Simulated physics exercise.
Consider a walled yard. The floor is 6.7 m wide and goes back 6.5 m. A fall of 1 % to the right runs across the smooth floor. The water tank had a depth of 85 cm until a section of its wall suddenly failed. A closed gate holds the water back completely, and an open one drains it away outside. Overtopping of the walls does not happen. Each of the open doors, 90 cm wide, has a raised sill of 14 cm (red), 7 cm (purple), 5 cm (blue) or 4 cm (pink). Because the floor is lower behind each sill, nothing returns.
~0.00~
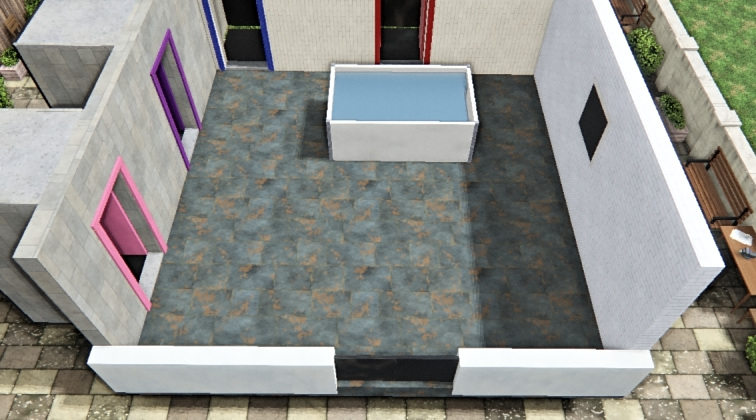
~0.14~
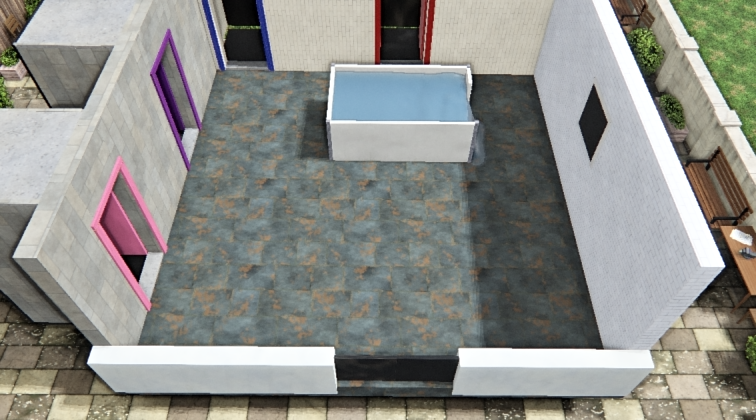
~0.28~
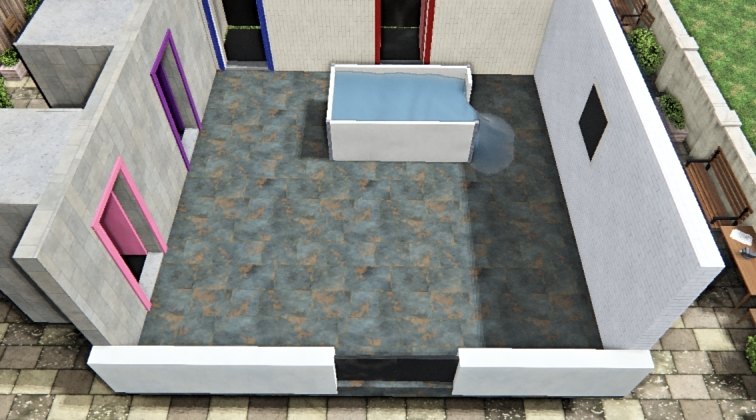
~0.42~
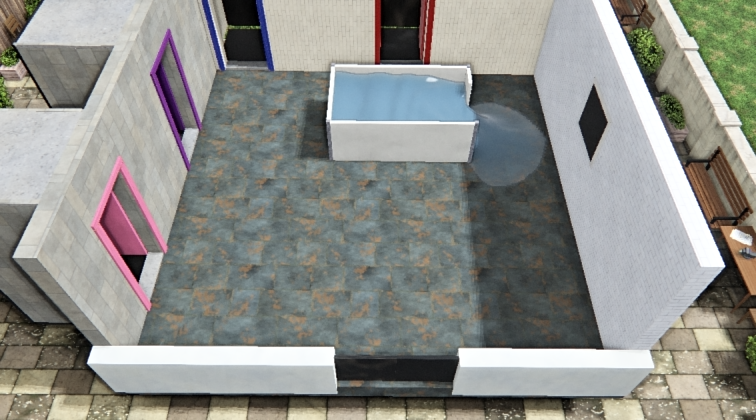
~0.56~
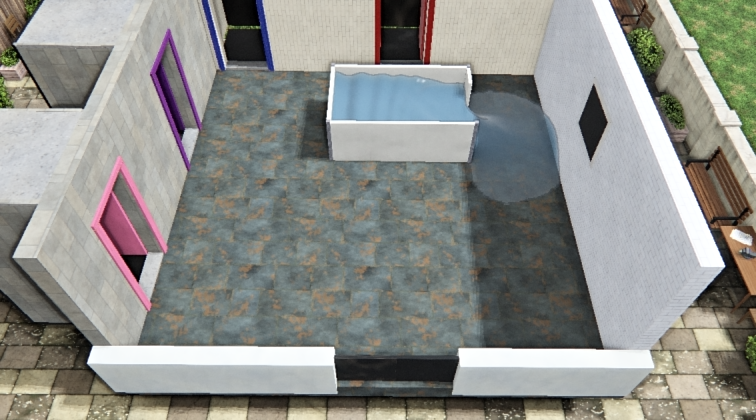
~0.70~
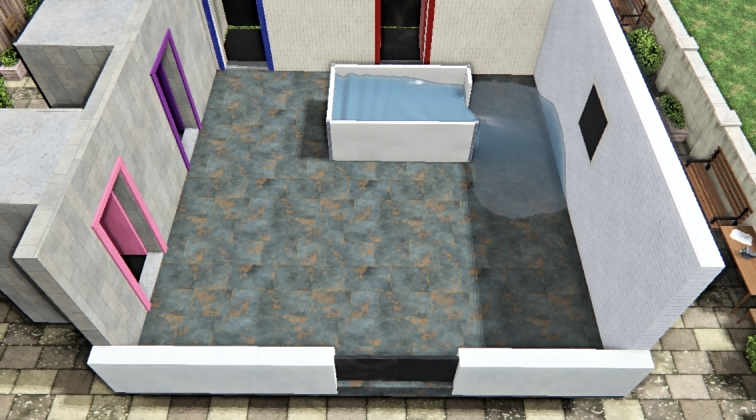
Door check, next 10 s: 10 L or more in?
One by one: Red door: Not over. Purple door: Not over. Blue door: Over. Pink door: Over.
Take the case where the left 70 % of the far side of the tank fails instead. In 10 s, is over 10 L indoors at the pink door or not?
Then the pink door ends up within bounds.
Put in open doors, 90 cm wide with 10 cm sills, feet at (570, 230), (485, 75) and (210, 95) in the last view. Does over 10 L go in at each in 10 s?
Well, the first is on the high side, the second is on the high side, and the third is on the high side.
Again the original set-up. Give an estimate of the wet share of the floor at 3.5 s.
I'd say around 50 %.
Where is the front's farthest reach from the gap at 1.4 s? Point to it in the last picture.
Around (585, 314).
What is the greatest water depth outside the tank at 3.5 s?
Max around 30 cm.
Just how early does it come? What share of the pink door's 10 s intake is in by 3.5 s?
That works out near 0%.
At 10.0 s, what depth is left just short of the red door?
The depth comes to around 6.5 centimetres.
After 1.4 s water covers 15 % of the floor and is deepest (53 cm) near (543, 142); red door not reached, purple door not reached, blue door not reached, pink door not reached.
After 2.2 s water covers 25 % of the floor and is deepest (46 cm) near (528, 80); red door 4 cm at the sill, 0 L in, purple door not reached, blue door not reached, pink door not reached.
After 3.5 s water covers 50 % of the floor and is deepest (30 cm) near (528, 80); red door 7 cm at the sill, 0 L in, purple door not reached, blue door not reached, pink door not reached.
After 6.0 s water covers 85 % of the floor and is deepest (18 cm) near (528, 80); red door 8 cm at the sill, 0 L in, purple door 6 cm at the sill, 0 L in, blue door 10 cm at the sill, 37 L in, pink door 11 cm at the sill, 16 L in.
After 10.0 s water covers 100 % of the floor and is deepest (12 cm) near (198, 368); red door 6 cm at the sill, 0 L in, purple door 5 cm at the sill, 0 L in, blue door 8 cm at the sill, 95 L in, pink door 8 cm at the sill, 81 L in.
